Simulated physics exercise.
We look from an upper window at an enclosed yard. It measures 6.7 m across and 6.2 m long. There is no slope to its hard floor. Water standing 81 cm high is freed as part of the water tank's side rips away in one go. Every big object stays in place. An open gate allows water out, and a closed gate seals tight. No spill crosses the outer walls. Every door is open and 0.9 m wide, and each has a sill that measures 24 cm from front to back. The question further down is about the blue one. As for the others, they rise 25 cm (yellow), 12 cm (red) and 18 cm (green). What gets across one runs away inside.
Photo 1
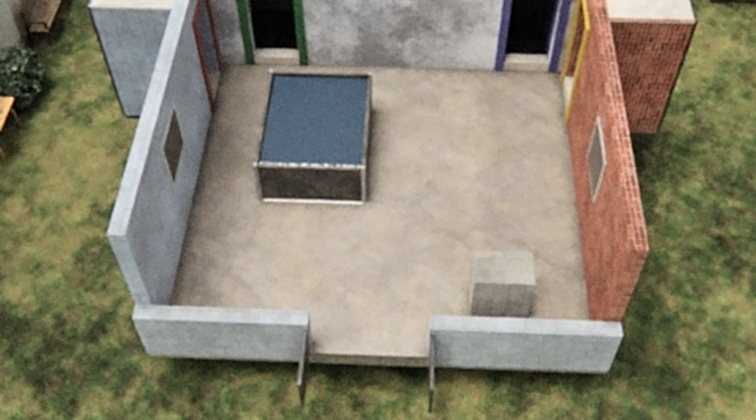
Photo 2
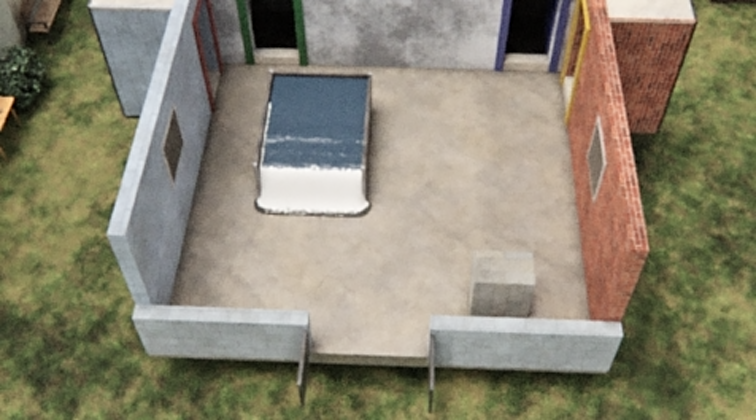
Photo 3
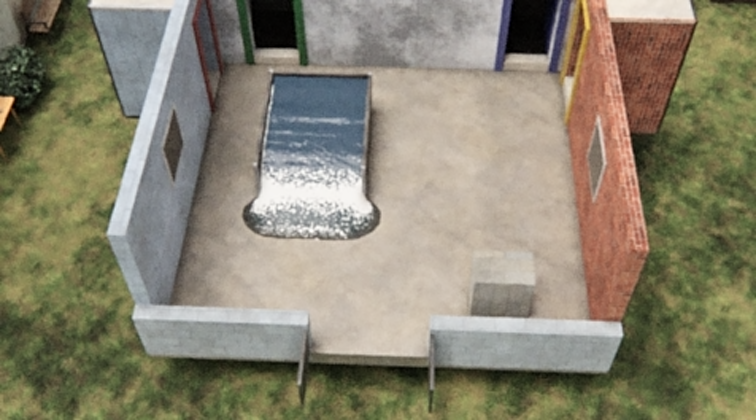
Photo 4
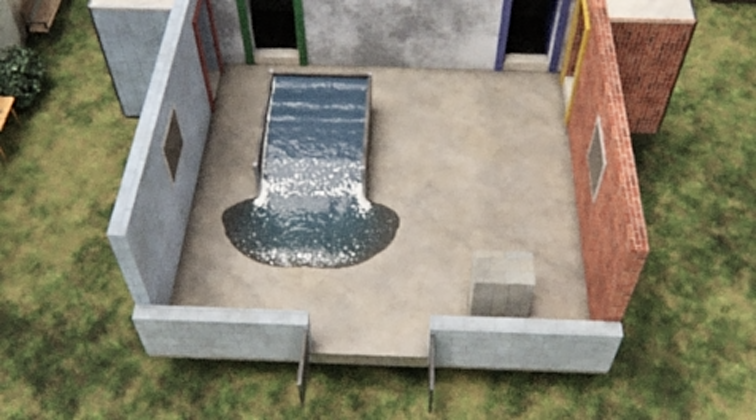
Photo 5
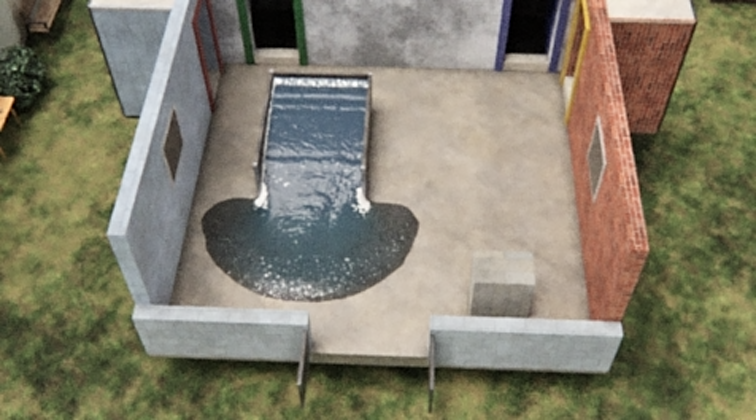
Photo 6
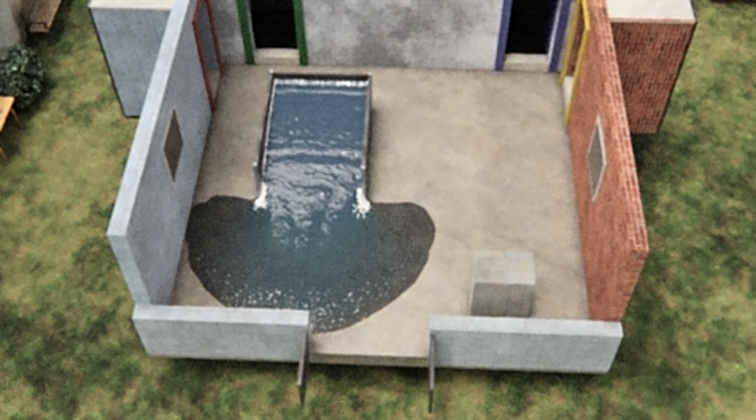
To begin with, a full water tank stands still in a walled yard with an open gate and a small block on its floor. Its near side gives way and water pours out toward the viewer. The dark pool then fans across the floor, touching the left wall and nearing the front wall.
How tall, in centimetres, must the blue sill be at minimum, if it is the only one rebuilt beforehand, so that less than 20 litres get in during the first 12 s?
It needs to be at least 8 cm tall.
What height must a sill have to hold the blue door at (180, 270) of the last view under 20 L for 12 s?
It needs roughly 22 cm.
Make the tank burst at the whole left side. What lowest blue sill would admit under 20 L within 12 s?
Some 8.5 centimetres.
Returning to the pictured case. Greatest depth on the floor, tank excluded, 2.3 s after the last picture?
32 cm.
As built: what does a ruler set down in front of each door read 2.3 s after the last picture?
Blue door 0 cm, yellow door 0 cm, red door 0 cm, green door 0 cm.
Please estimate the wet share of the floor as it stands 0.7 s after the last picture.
About 30 per cent.
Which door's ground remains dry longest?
The answer is the blue door.
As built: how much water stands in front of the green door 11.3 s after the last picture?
Roughly 5.5 cm deep.
Then, 0.7 s after the last picture water covers 30 % of the floor, deepest (44 cm) near (164, 333); it has not reached the blue door.
Then, 2.3 s after the last picture water covers 40 % of the floor, deepest (32 cm) near (164, 333); it has not reached the blue door.
Then, 11.3 s after the last picture water covers 100 % of the floor, deepest (10 cm) near (551, 171); 9 cm at the blue door, 0 litres in over its 21 cm sill.
At the blue door as built, the water peaked near 12 cm, 8.1 s after the last picture.
With a sill of 7 cm, 31 litres would have come in within the 12 s; with 9.5 cm, 9 litres. So under 20 litres takes about 8 cm.
